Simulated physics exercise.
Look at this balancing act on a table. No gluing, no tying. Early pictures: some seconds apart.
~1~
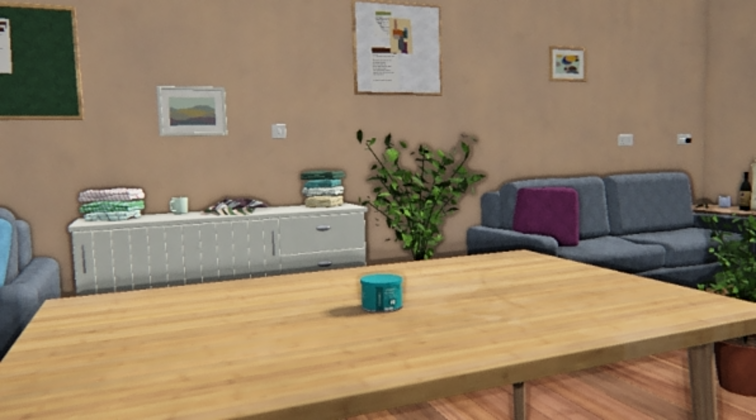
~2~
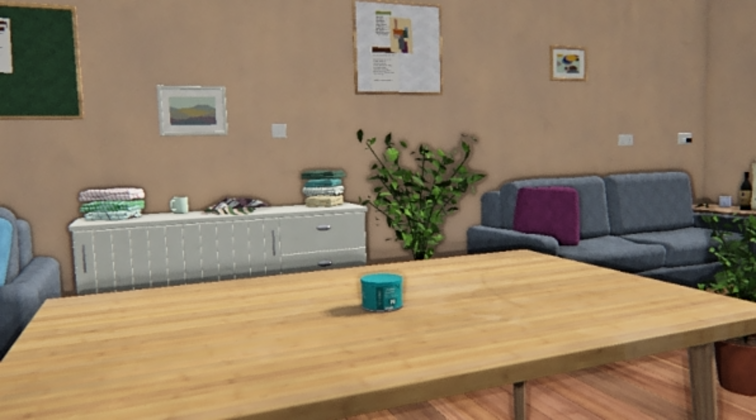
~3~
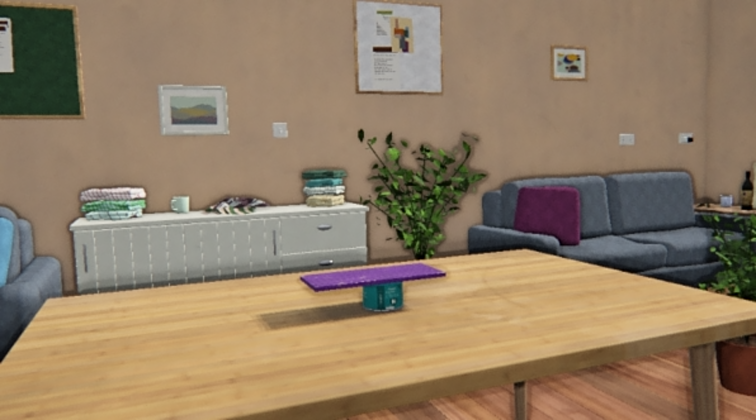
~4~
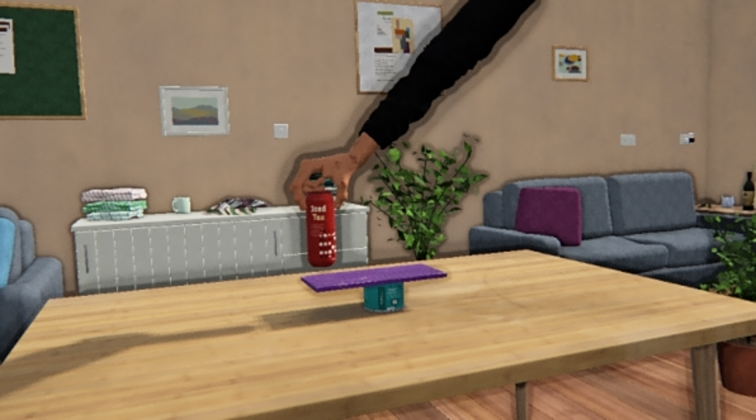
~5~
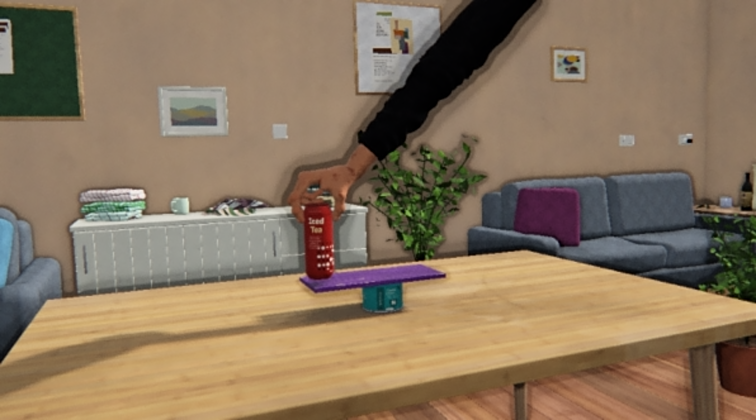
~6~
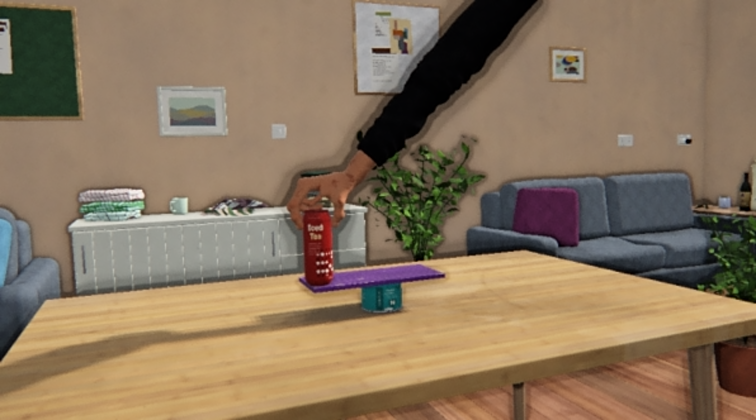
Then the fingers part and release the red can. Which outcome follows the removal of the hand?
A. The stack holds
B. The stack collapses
The stack collapses (B).
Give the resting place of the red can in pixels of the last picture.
Look around (256, 309) in the final frame.
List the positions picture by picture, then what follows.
The last thing is not in view yet; turquoise tub (382, 293), in the first frame.
The last thing is not in view yet; turquoise tub (382, 293), in the second frame.
The last thing is not in view yet; turquoise tub (383, 292), in the third frame.
On its way; red can (321, 229); turquoise tub (384, 293), in the fourth frame.
On its way; red can (319, 241); turquoise tub (383, 293), in the fifth frame.
Set down, still held; red can (318, 247); turquoise tub (382, 293), in the sixth frame.
Then, 0.30 s on from there, red can now fallen; purple board turned 33° from how it was put.
Then, 0.50 s on from there, things are still on the move.
In the end, fallen, red can; the other 2 unmoved. At the end, from the last picture's camera, red can near (257, 309). The stack loses its balance.
